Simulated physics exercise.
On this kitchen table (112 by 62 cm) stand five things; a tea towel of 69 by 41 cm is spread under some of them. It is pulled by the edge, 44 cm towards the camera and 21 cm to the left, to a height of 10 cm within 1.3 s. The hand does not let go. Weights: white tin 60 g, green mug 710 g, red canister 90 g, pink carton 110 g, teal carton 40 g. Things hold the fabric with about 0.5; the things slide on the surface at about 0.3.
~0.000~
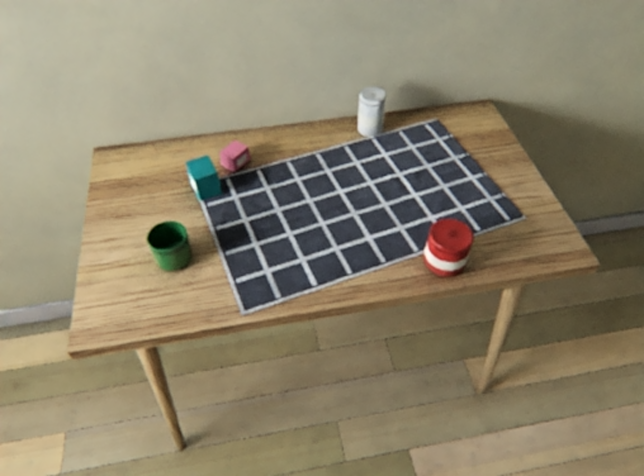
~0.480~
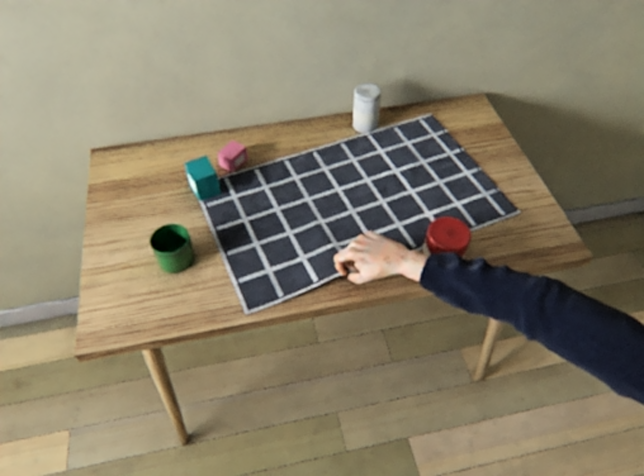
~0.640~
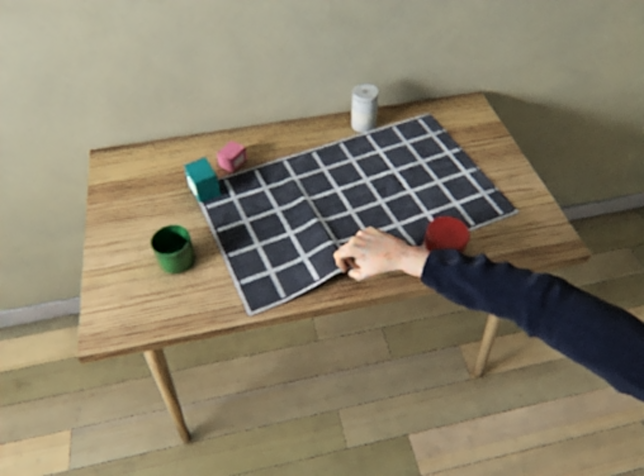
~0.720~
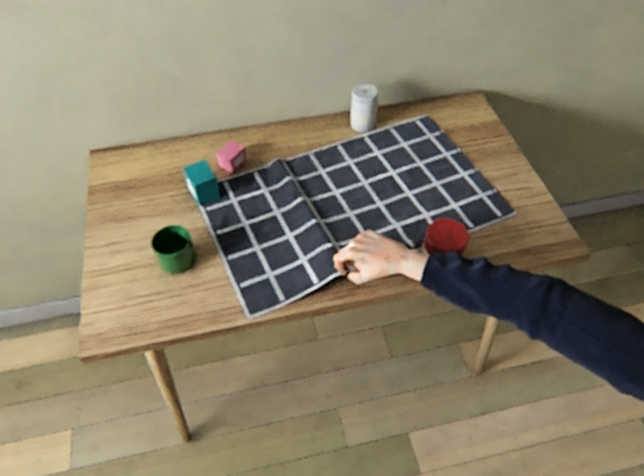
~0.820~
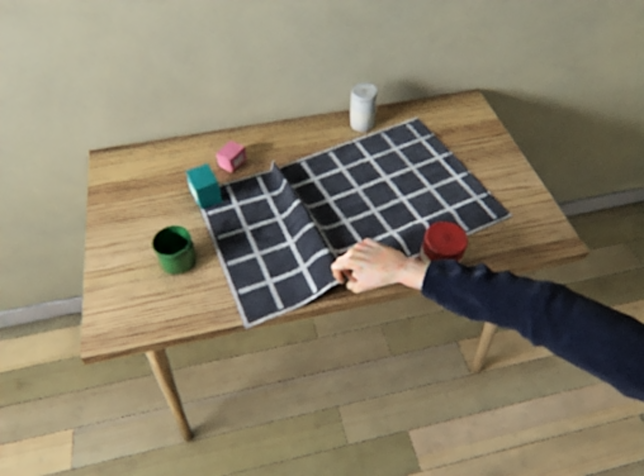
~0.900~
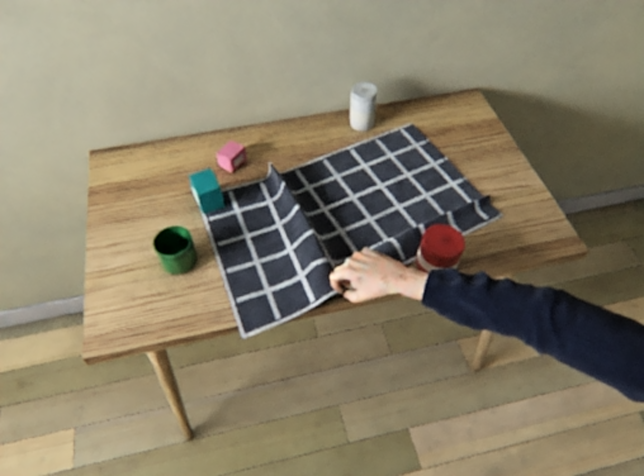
At first, a checked cloth lies flat on a wooden table among a green mug, teal and pink blocks, a white tin and a red canister. Then a hand grips its front edge and pulls, raising folds across the cloth and shifting it slightly toward the front, while the teal block moves slightly.
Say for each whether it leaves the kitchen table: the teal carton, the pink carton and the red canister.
The teal carton falls off, the pink carton stays on, the red canister falls off.
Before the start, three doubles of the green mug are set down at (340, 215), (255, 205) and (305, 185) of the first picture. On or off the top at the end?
In that order: Falls off, goes over, goes over.
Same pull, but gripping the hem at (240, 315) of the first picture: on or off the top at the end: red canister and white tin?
Then: Red canister falls off, white tin remains.
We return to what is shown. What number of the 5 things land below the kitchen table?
That makes 2.
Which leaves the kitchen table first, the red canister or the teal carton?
First goes the red one.
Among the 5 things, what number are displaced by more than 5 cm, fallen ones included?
That makes 2.
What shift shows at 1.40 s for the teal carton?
About: Teal carton 25 cm.
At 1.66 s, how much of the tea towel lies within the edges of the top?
Some 15 per cent of it.
After 1.2 s, 85 % of the tea towel is still over the top; teal carton 13 cm off its start, red canister 10 cm off its start.
After 1.4 s, 50 % of the tea towel is still over the top; teal carton 24 cm off its start, red canister over the edge.
After 1.7 s, 15 % of the tea towel is still over the top; red canister over the edge, teal carton 35 cm off its start at (214, 291).
After 1.9 s, 0 % of the tea towel is still over the top; teal carton 45 cm off its start, red canister over the edge.
After 3.5 s, 0 % of the tea towel is still over the top; teal carton over the edge, red canister over the edge, pink carton 0 cm off its start at (230, 149).
